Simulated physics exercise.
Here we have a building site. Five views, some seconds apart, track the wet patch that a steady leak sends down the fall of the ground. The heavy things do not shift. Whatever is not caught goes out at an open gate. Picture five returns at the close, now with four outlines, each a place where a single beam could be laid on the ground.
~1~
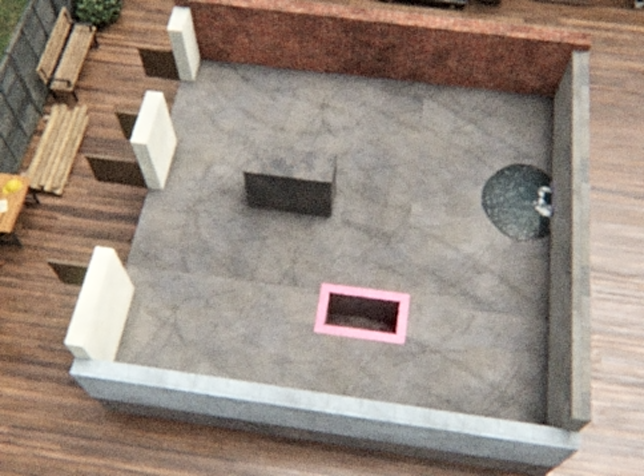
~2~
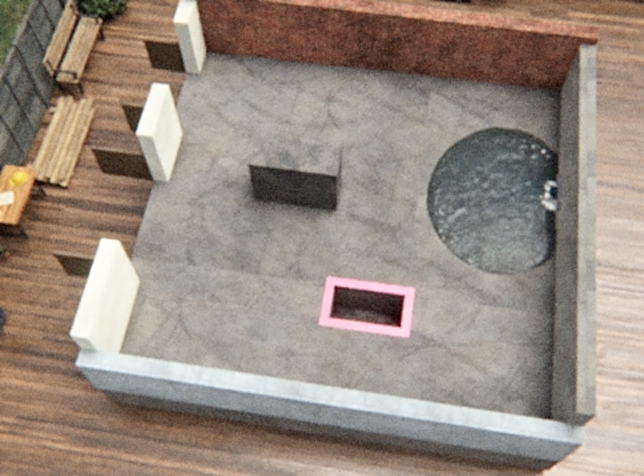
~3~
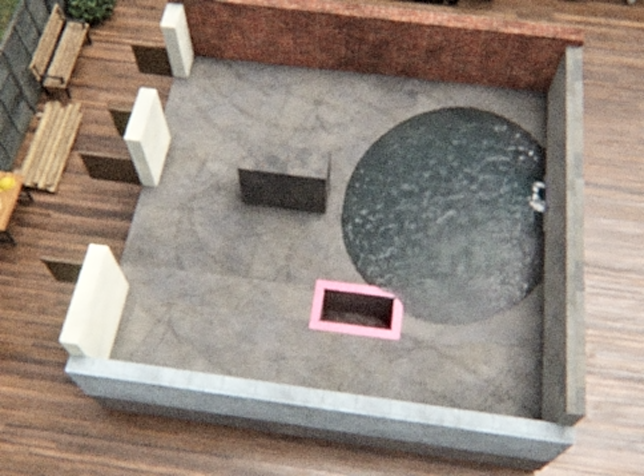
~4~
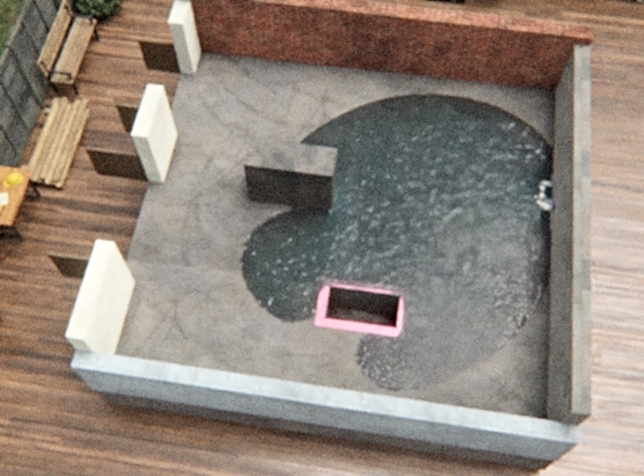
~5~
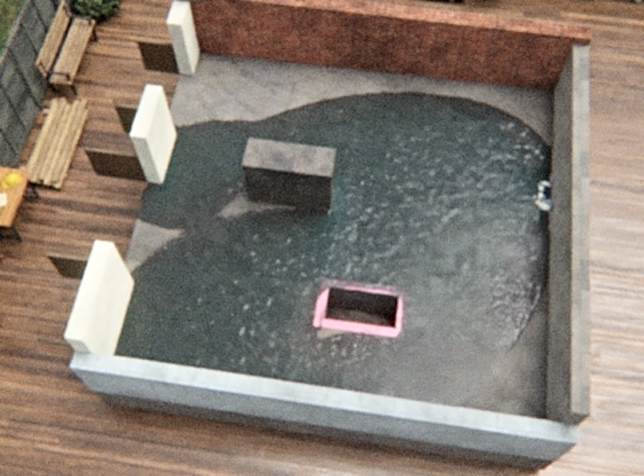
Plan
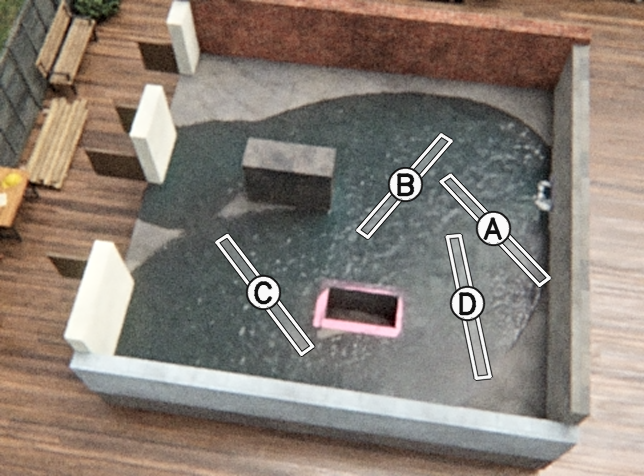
A walled building site with a grey stone floor, set on brown wooden decking, is seen from high above at an angle. A red-brown wall runs along the back, three cream panels stand beside openings on the left, and a low grey block and a pink-rimmed pit sit inside. Dark water spreads leftward from the right wall, rounds the block, enters the pit and covers most of the floor, while the view shifts slightly.
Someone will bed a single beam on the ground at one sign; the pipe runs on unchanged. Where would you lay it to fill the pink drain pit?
Go for B.
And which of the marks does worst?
A it is.
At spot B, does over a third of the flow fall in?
Yes, it does.
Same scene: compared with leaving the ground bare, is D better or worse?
Spot D is worse.
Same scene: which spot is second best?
C it is.
On the marked copy, A from (445, 178) to (544, 281); B from (362, 233) to (446, 137); C from (222, 238) to (307, 350); D from (453, 236) to (483, 377).
If A is chosen, next to none of the stream goes into the pink drain pit, about 95 % out by the gates.
If B is chosen, about 59 % of the stream goes into the pink drain pit, about 40 % out by the gates.
If C is chosen, about 35 % of the stream goes into the pink drain pit, about 63 % out by the gates.
If D is chosen, about 14 % of the stream goes into the pink drain pit, about 85 % out by the gates.
